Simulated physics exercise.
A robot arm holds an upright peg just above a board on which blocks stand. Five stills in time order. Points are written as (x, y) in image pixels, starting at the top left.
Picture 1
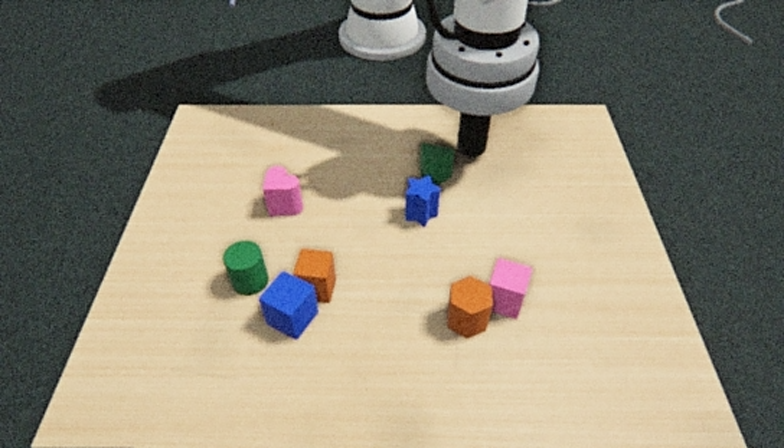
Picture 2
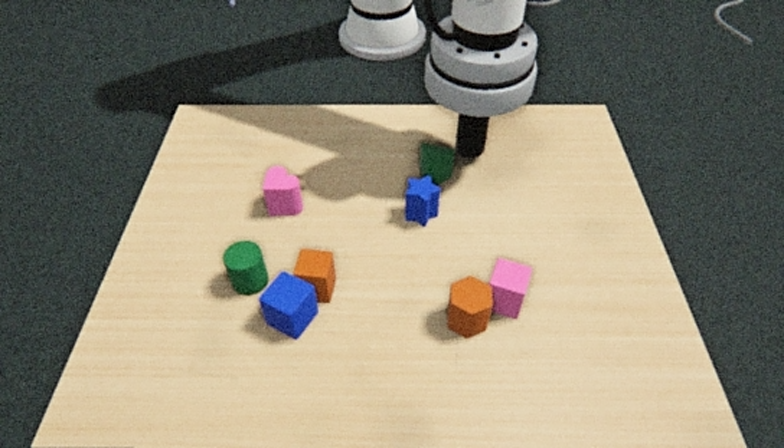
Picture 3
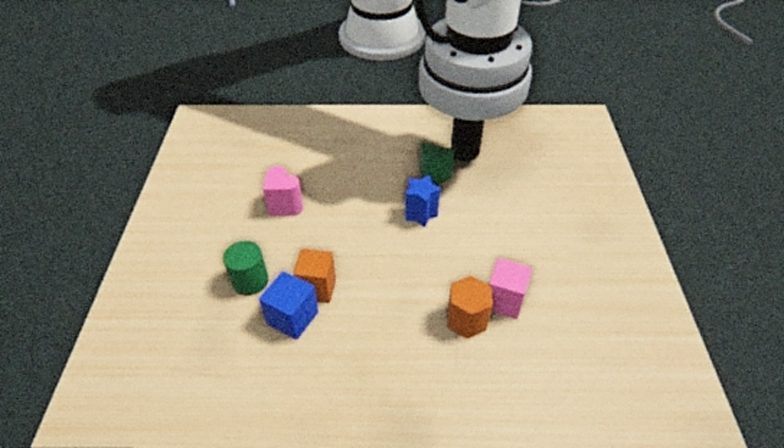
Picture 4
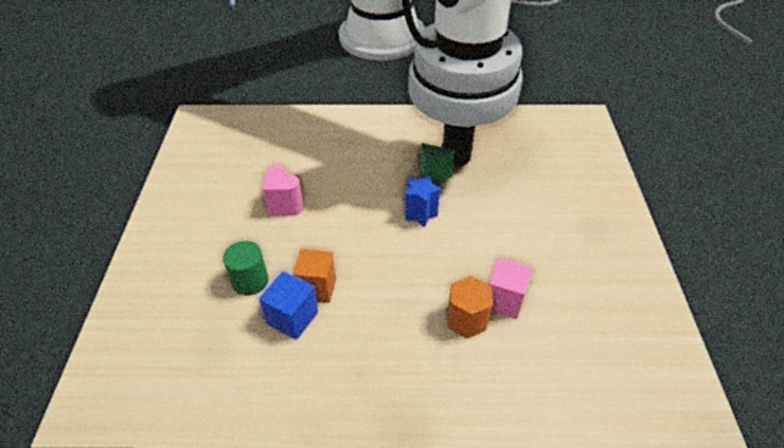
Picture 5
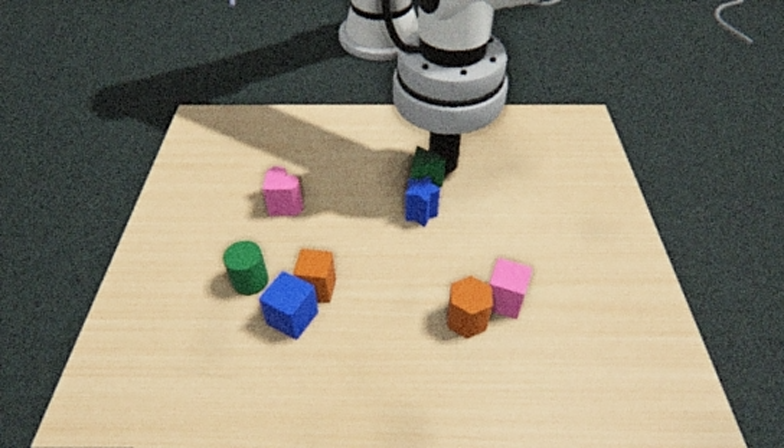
On a wooden board, a robot arm's peg moves left and nudges the green block slightly.
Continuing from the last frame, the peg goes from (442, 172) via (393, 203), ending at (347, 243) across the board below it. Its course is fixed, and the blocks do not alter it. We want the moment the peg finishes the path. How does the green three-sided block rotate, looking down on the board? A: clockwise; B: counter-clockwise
The one that fits is A, clockwise.
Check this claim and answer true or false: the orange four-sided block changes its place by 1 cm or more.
False - the claim does not hold.
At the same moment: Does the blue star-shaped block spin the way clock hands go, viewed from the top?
I expect not.
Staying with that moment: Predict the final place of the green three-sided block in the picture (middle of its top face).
Final place: (314, 223).
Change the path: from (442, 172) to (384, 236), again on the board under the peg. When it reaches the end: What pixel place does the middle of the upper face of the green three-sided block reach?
The green three-sided block ends near (368, 188).
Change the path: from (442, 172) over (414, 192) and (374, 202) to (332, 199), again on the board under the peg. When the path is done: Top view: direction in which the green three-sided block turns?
Twists anticlockwise.
The first path, step by step. One third of the way, peg (409, 185); green three-sided block (388, 176).
Two thirds of the way, peg (377, 208); blue star-shaped block (420, 190), turned 30° anticlockwise; green three-sided block (351, 199), turned 25° clockwise.
At the end, peg (346, 236); orange four-sided block still; blue star-shaped block (420, 190), turned 30° anticlockwise; green three-sided block (314, 223), turned 45° clockwise.
